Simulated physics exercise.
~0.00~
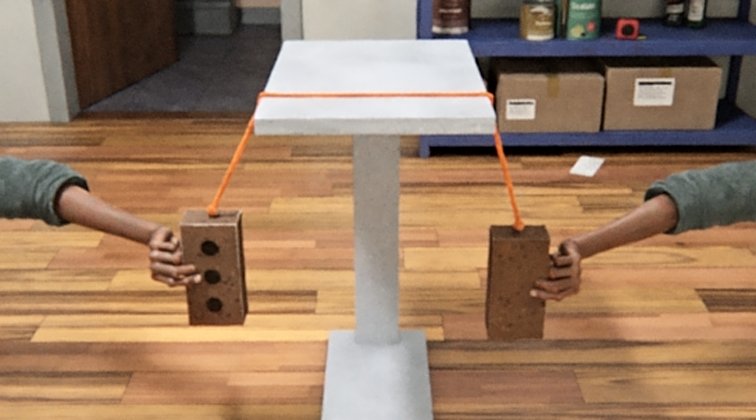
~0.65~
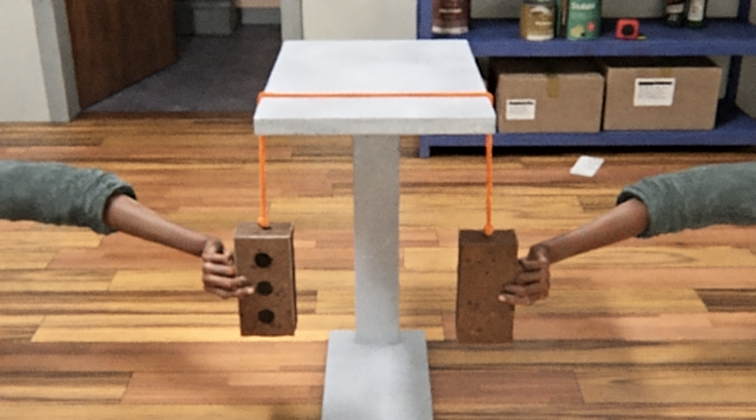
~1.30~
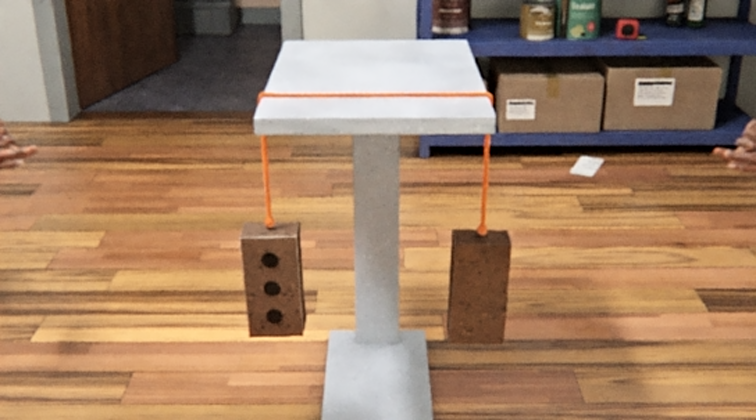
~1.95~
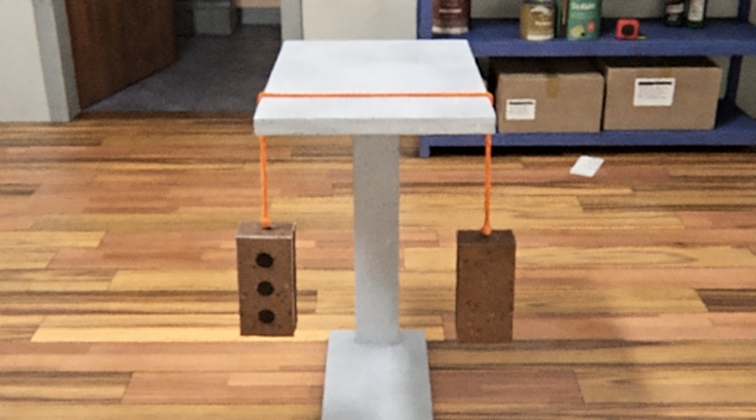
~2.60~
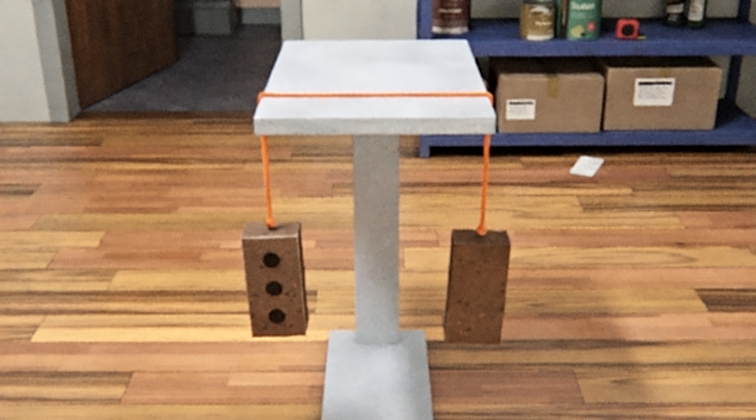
At the start, two hands hold brown bricks out to either side of a small pale table, each brick tied to an end of an orange cord that runs across the top. The hands bring the bricks inward until both hang close to the table's edges. Then the hands let go and draw back out of view, leaving the cord to carry the bricks. Both bricks sway slightly outward, then slightly inward again. Neither side rises or sinks, and the bricks end at the same height as before, with the cord still in place over the table.
